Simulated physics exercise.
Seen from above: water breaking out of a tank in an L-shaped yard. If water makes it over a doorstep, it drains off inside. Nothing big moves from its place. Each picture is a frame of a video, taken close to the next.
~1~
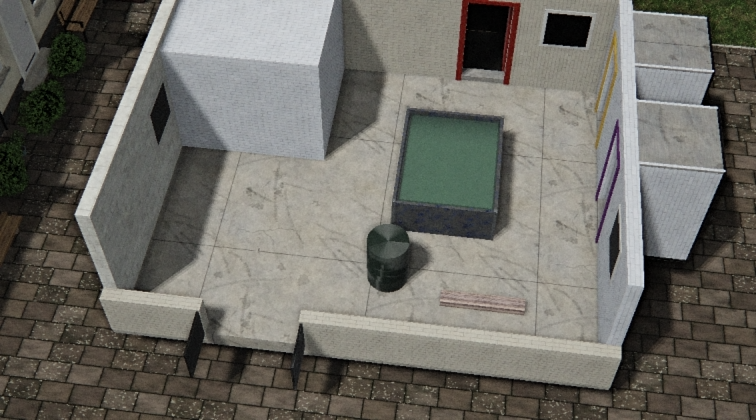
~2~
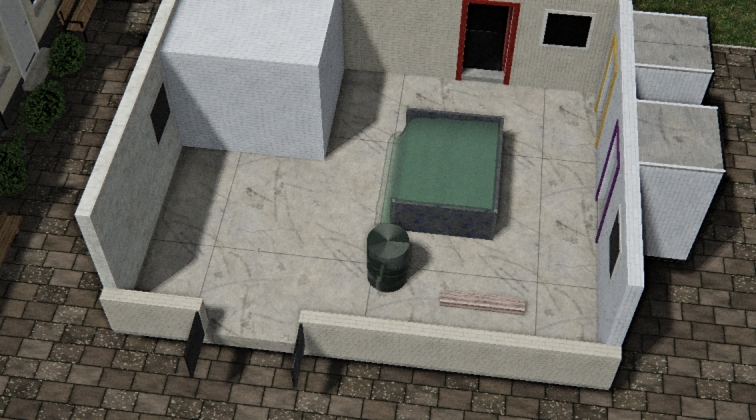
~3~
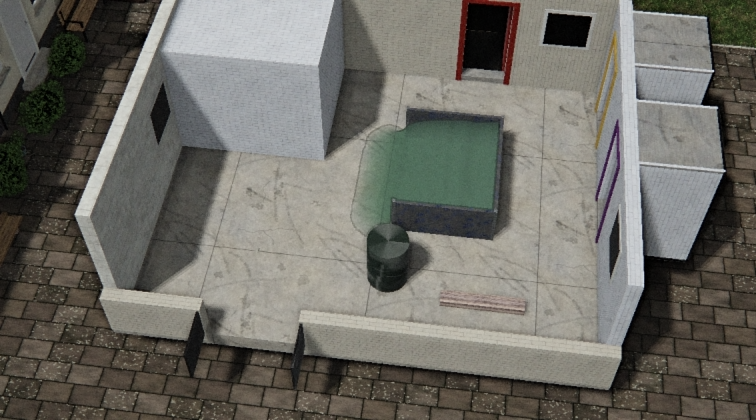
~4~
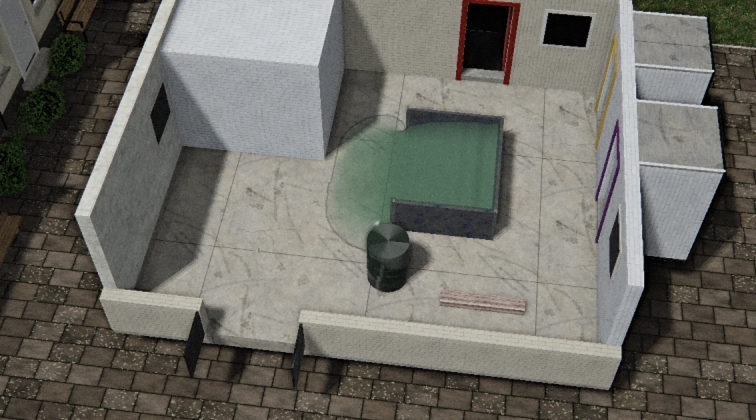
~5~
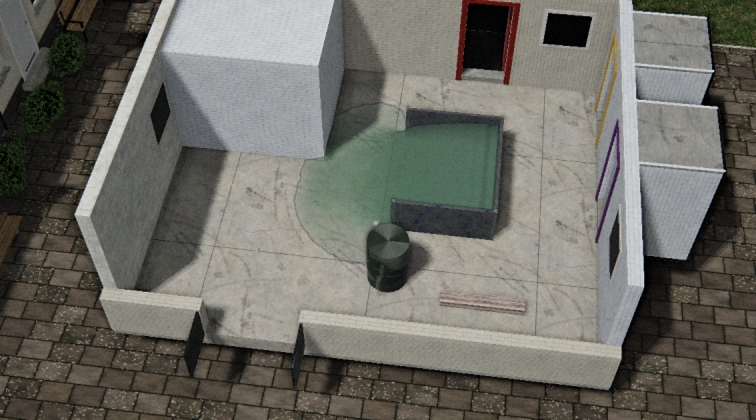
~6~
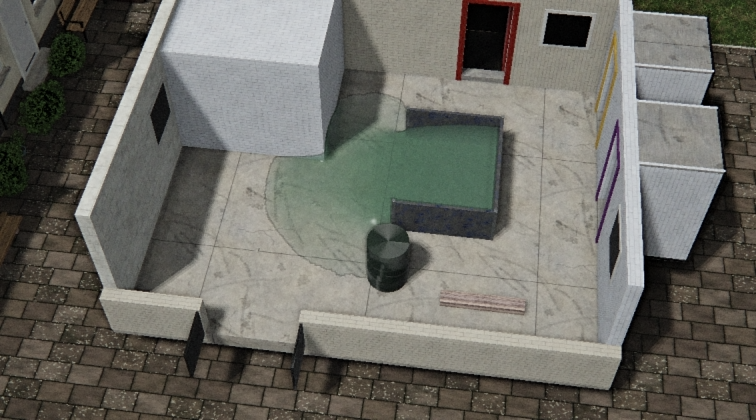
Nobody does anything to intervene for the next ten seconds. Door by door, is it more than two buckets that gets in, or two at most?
Yellow door - more than two; red door - two at most; purple door - two at most.
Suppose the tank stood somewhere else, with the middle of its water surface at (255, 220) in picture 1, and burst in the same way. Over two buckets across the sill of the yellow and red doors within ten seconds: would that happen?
Lab note - yellow door never reaches it; red door never reaches it.
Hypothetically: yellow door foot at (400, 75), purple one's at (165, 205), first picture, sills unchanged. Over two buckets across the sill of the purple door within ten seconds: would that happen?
Result - the purple one exceeds the limit.
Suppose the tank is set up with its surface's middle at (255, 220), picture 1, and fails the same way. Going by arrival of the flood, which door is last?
Bringing up the rear is the red one.
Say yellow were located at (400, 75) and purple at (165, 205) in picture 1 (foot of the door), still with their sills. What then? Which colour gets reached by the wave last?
My pick is the door marked red.
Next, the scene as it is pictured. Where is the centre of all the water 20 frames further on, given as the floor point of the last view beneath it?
Point: (312, 194).
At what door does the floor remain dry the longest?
The purple-painted one.
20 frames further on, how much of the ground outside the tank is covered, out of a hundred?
Around 60 percent.
A moment on, water covers 35 % of the floor; the yellow door not reached, the red door not reached, the purple door not reached.
Next, water covers 45 % of the floor; the yellow door not reached, the red door not reached, the purple door not reached.
Then, water covers 60 % of the floor; the yellow door wet at the sill, nothing in, the red door wet at the sill, nothing in, the purple door not reached.
Later, water covers 80 % of the floor; the yellow door over two buckets in, the red door wet at the sill, nothing in, the purple door wet at the sill, nothing in.
In the end, water covers 95 % of the floor; the yellow door far over two buckets in, the red door wet at the sill, nothing in, the purple door wet at the sill, nothing in.
